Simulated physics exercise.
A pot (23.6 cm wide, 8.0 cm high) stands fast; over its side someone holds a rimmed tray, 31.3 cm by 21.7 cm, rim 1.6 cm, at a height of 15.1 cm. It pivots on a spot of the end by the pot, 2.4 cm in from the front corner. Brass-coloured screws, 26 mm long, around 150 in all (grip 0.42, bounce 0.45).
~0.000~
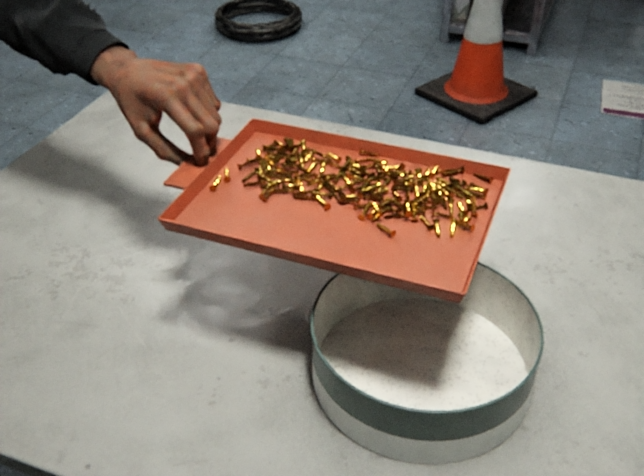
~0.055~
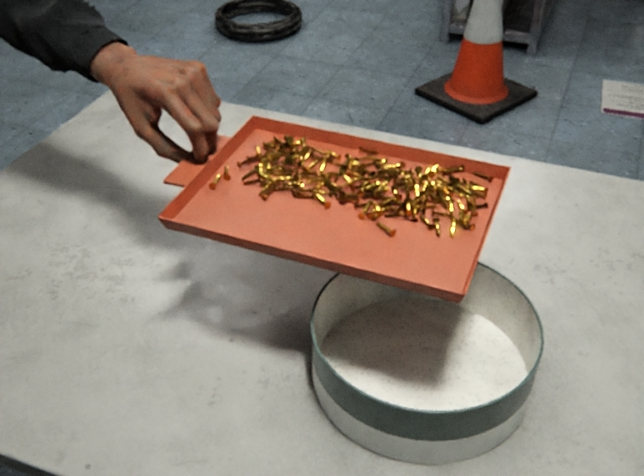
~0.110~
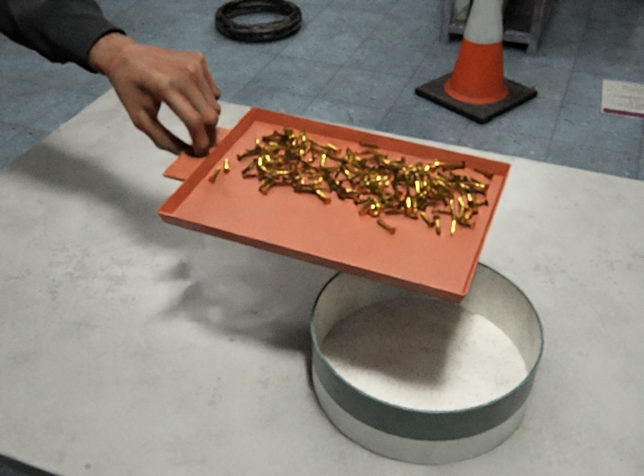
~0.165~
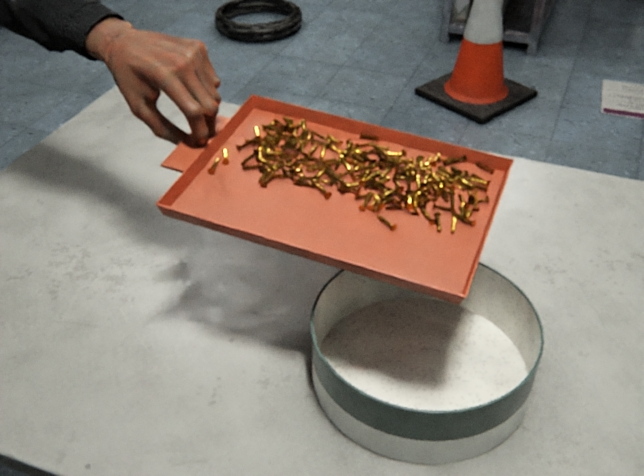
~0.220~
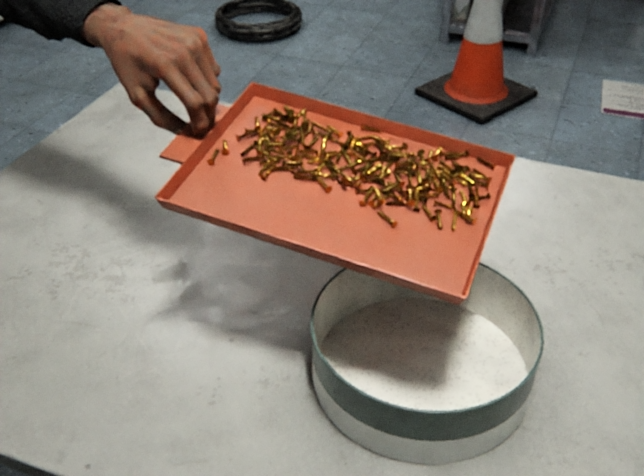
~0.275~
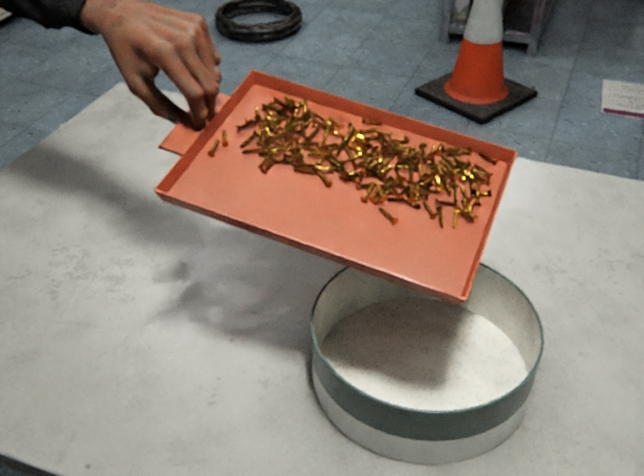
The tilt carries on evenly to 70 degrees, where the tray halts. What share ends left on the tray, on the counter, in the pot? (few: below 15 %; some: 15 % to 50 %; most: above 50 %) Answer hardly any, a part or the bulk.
Tray: Hardly any, counter: Hardly any, pot: The bulk.
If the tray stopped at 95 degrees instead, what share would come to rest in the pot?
In that case some 100 per cent.
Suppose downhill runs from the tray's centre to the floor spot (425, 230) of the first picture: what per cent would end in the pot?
About 35 per cent.
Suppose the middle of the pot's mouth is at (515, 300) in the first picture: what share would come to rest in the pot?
Some 30 per cent.
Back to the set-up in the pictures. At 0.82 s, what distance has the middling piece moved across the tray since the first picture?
About 10 cm.
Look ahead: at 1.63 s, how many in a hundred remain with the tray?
About 25 per cent.
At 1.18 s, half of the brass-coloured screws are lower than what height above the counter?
Roughly 18 cm.
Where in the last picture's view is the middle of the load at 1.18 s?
At about (462, 280).
Then, at 0.82 s, tilt 39 degrees; the tray holds 100 %, the pot 0 %.
After 1.18 s, tilt 57 degrees; the tray holds 75 %, the pot 20 %.
After 1.63 s, tilt 70 degrees; the tray holds 25 %, the pot 60 %.
At rest (2.6 s), tray 5 %, counter 0 %, pot 95 %.
